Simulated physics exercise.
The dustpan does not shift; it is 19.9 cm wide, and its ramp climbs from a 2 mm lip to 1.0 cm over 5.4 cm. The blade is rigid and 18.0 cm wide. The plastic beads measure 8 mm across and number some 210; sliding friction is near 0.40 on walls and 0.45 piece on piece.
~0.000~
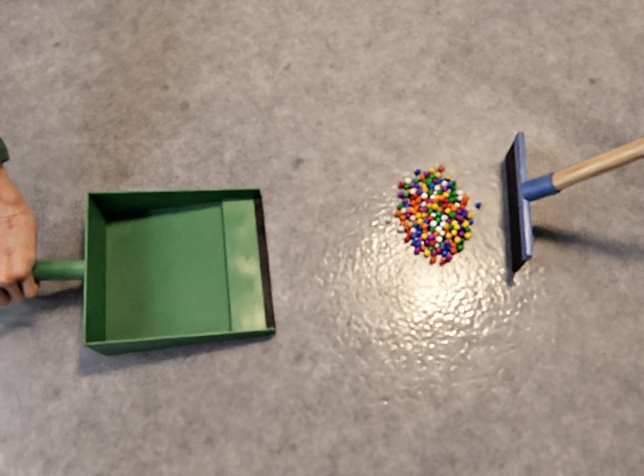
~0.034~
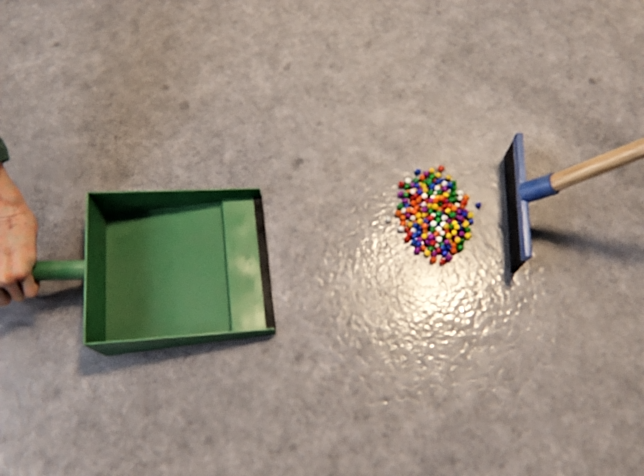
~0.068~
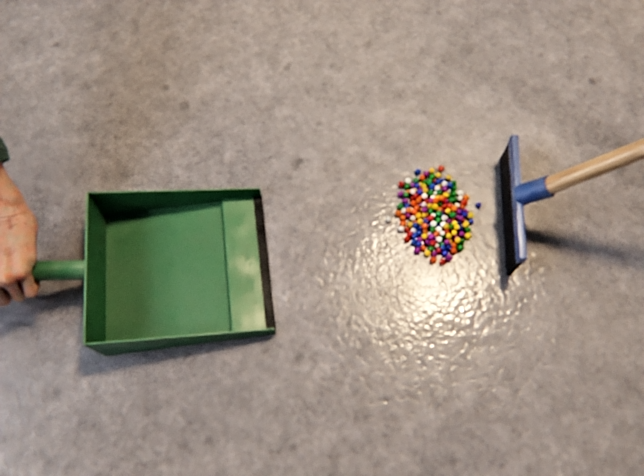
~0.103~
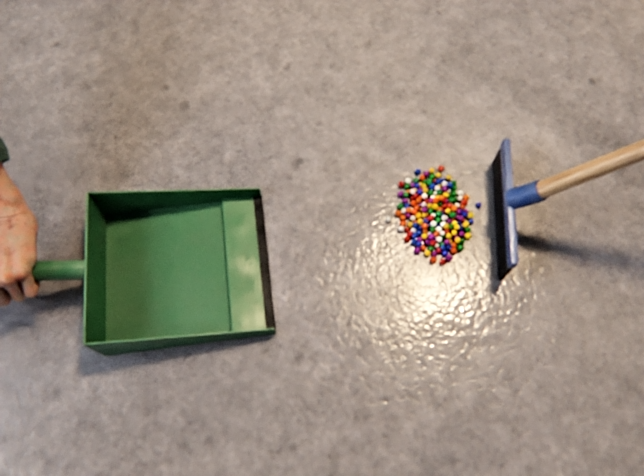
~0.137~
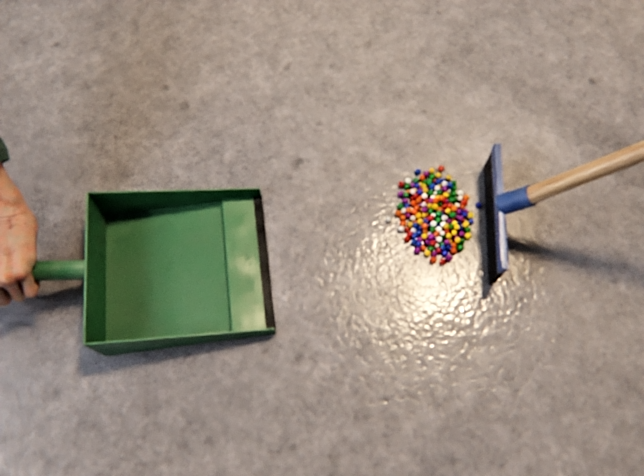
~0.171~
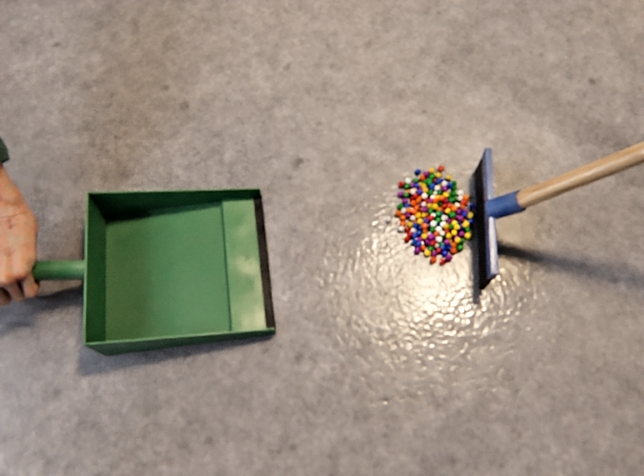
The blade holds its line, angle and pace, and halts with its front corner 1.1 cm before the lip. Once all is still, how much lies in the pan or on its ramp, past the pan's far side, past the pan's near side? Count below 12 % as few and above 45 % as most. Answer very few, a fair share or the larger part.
Pan very few, far side a fair share, near side very few.
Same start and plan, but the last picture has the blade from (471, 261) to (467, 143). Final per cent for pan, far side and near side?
Pan 25, far 30, near 5.
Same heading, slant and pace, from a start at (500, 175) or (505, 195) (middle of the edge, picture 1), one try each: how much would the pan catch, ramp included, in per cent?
About 15 and 5 per cent.
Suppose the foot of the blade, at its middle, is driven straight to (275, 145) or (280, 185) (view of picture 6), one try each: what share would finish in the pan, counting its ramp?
About 0 and 20 per cent.
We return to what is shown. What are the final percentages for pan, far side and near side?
Pan 5; far side 15; near side 5.
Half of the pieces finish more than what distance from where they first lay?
Some 16 cm.
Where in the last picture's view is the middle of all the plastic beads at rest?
At about (321, 220).
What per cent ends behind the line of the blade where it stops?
Roughly 55 per cent.
After 0.48 s, middle of the blade 17 cm from the lip; 0 % over the lip, far side 15 %, near side 0 %.
After 0.69 s, middle of the blade 8 cm from the lip; 0 % over the lip, far side 15 %, near side 0 %.
After 1.02 s, middle of the blade 3 cm from the lip; 5 % over the lip, far side 15 %, near side 5 %.
In the end, at 1.5 s, pan 5 %, far side 15 %, near side 5 %, in front of the lip or behind the blade 75 %.
